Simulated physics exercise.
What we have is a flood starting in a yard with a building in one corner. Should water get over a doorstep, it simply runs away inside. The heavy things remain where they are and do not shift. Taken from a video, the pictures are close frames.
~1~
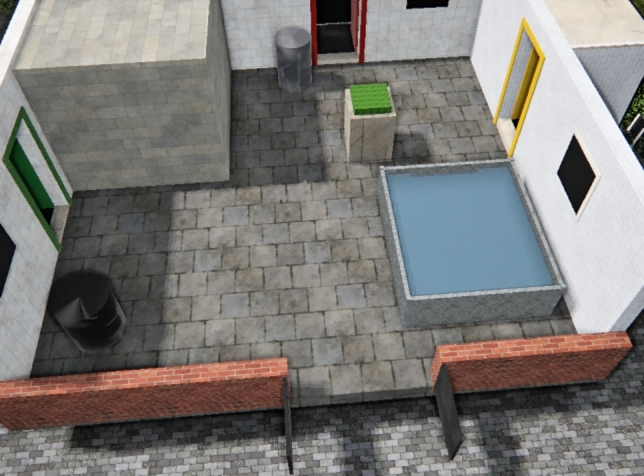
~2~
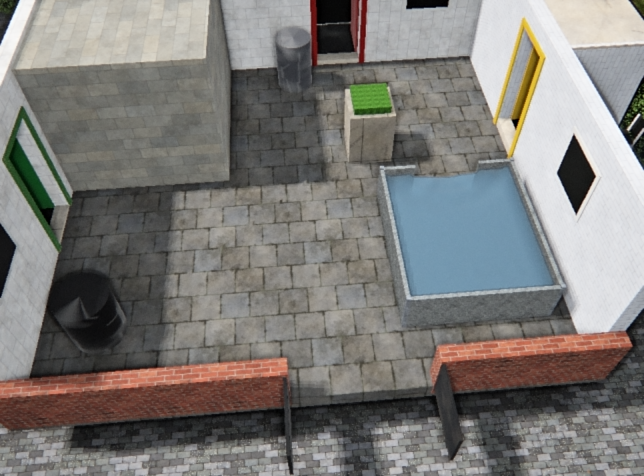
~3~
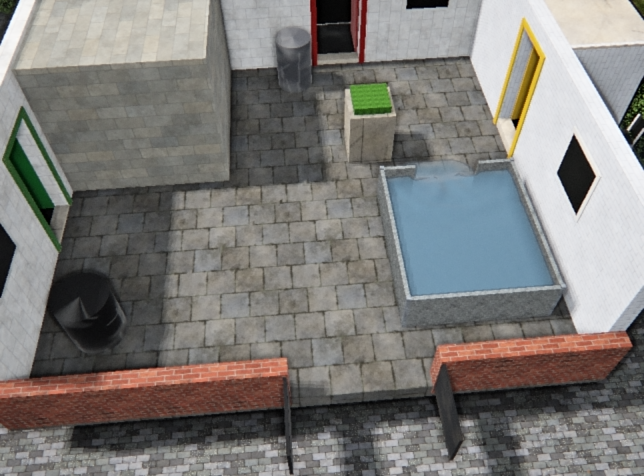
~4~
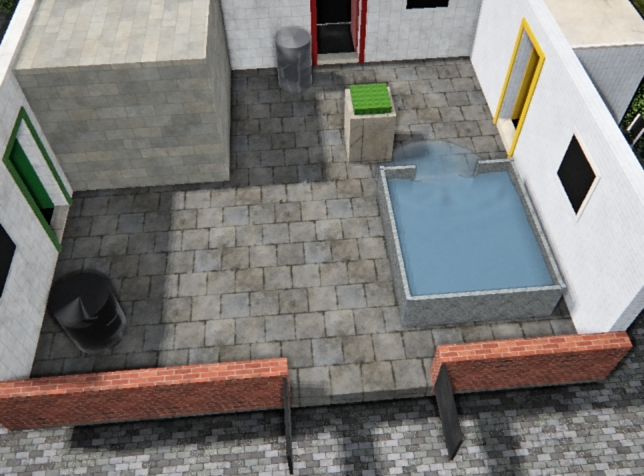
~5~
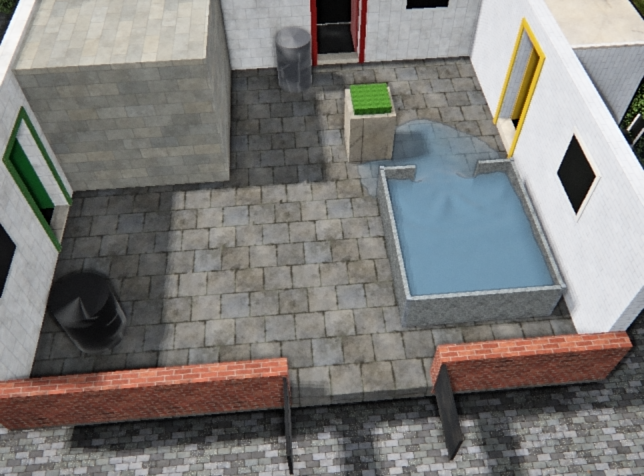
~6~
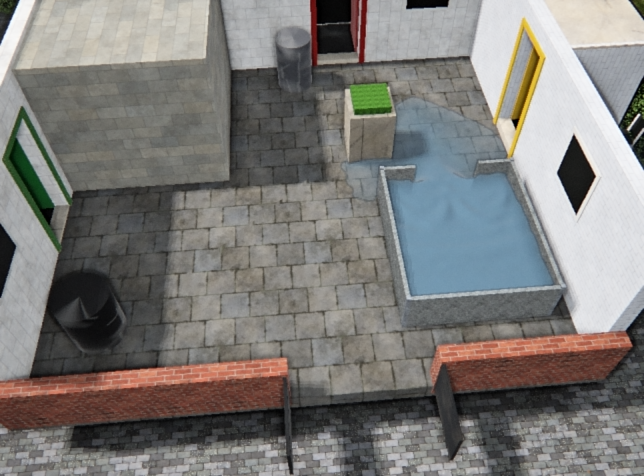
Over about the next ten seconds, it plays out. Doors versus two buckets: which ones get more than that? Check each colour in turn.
Result: The green door keeps inside the limit; the yellow door keeps inside the limit; the red door overshoots the limit.
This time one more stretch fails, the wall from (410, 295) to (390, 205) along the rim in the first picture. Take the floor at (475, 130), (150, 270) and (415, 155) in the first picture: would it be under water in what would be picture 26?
Listed order gives left alone; sopping; left alone.
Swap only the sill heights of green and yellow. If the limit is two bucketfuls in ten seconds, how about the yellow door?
As I see it, the yellow door tops the mark.
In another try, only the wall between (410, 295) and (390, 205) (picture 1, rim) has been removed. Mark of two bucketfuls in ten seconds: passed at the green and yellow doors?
Well, green gets more, but yellow gets less.
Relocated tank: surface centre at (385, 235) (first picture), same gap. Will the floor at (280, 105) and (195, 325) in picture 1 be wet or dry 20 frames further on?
Note - point 1 drenched; point 2 still bare.
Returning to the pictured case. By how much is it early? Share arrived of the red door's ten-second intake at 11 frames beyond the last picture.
Estimated share: About 5 %.
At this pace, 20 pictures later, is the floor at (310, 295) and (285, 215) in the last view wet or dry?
Same order as asked: Dry as before, drenched.
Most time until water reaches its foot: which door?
The green door.
A moment on, water covers 25 % of the floor; the green door not reached, the yellow door wet at the sill, nothing in, the red door not reached.
Next, water covers 30 % of the floor; the green door not reached, the yellow door wet at the sill, nothing in, the red door under two buckets in.
Then, water covers 40 % of the floor; the green door not reached, the yellow door wet at the sill, nothing in, the red door over two buckets in.
Later, water covers 55 % of the floor; the green door not reached, the yellow door under two buckets in, the red door far over two buckets in.
In the end, water covers 90 % of the floor; the green door wet at the sill, nothing in, the yellow door under two buckets in, the red door far over two buckets in.
